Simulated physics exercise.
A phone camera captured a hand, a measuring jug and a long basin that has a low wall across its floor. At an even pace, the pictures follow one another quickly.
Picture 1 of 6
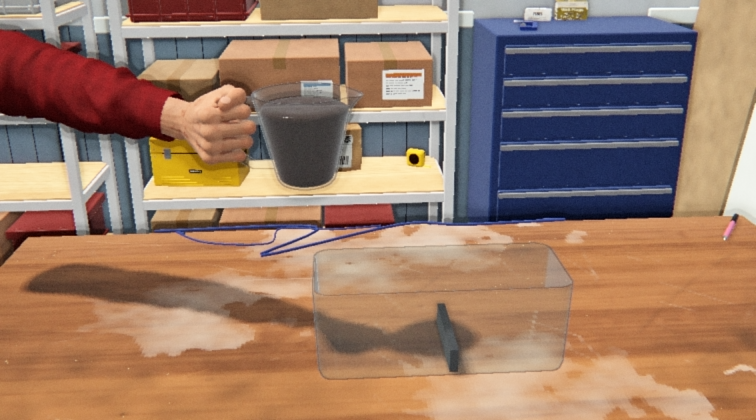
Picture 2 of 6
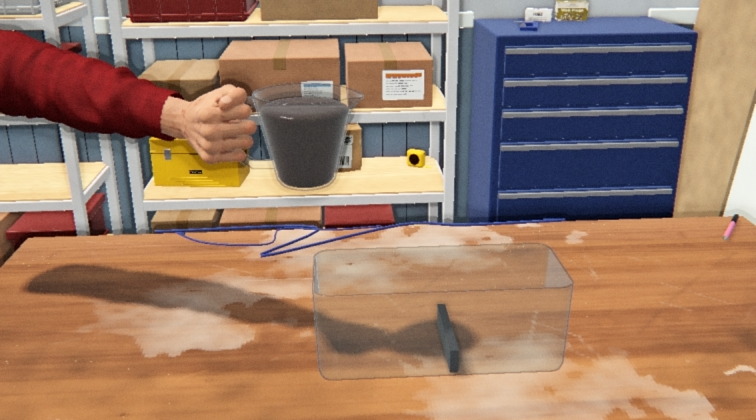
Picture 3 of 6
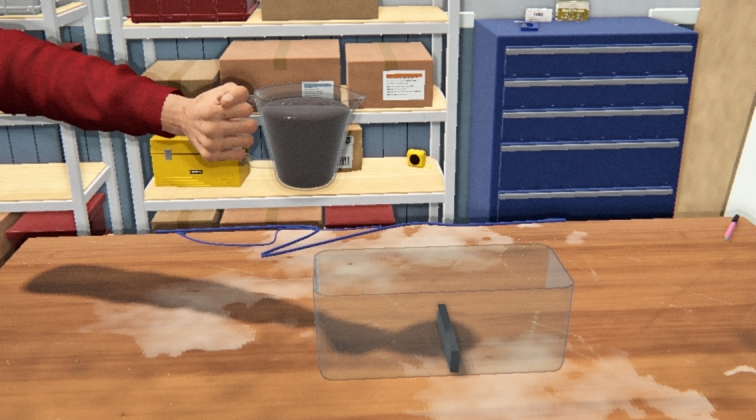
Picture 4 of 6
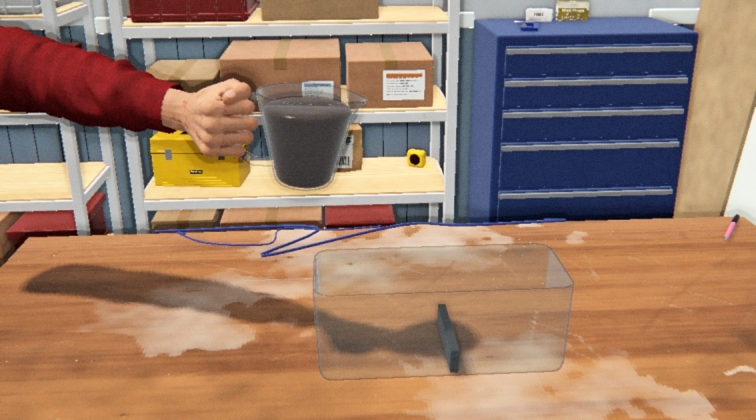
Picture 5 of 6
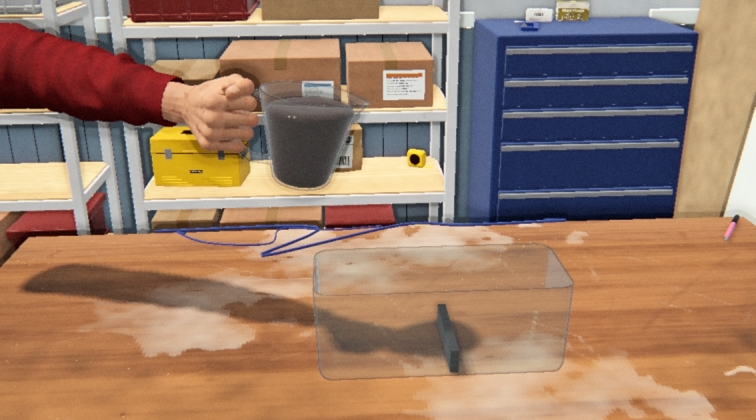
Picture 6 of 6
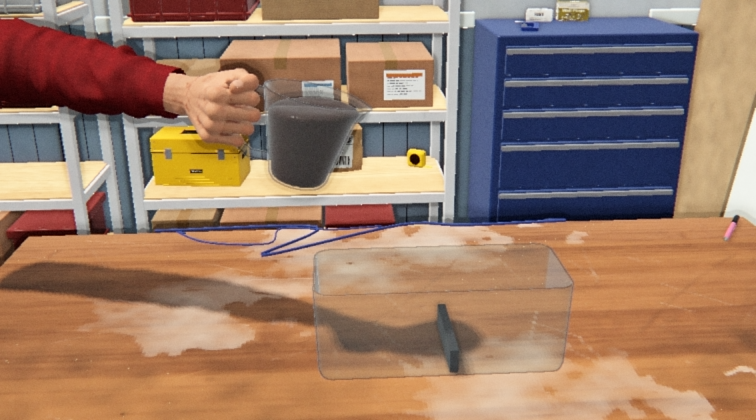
A hand in a red sleeve reaches in from the left, holding a clear measuring jug of dark grey contents above a worn wooden workbench, seen from in front and slightly above. Below sits a long clear basin with a low dark wall across its floor, before loaded shelves and a blue drawer cabinet. The hand slowly tilts the jug slightly rightward, while the camera stays still.
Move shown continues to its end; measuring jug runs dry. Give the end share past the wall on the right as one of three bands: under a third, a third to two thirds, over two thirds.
The end share is under a third.
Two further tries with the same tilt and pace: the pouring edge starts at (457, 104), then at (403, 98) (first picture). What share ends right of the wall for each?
First try: About 85 %; second try: About 65 %.
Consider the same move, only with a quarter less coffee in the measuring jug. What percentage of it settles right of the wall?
It would be somewhere near 10 %.
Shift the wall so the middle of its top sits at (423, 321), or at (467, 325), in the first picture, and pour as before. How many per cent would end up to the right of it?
45 per cent first, then 15 per cent.
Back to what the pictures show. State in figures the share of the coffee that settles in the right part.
About 10 per cent.
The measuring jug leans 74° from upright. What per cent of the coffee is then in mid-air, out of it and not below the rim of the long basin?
It comes to 30 per cent or so.
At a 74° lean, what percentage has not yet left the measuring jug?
About 65 per cent.
A moment on, the measuring jug is tipped part way and 63 per cent is still to pour, 6 is left of the wall and 0 right of it.
Next, the measuring jug is tipped right over and 10 per cent is still to pour, 63 is left of the wall and 5 right of it.
Then the measuring jug is tipped right over and 0 per cent is still to pour, 83 is left of the wall and 10 right of it.
Later the measuring jug is tipped right over and 0 per cent is still to pour, 83 is left of the wall and 12 right of it.
In the end 83 per cent lies left of the wall, 12 right of it and 5 outside.
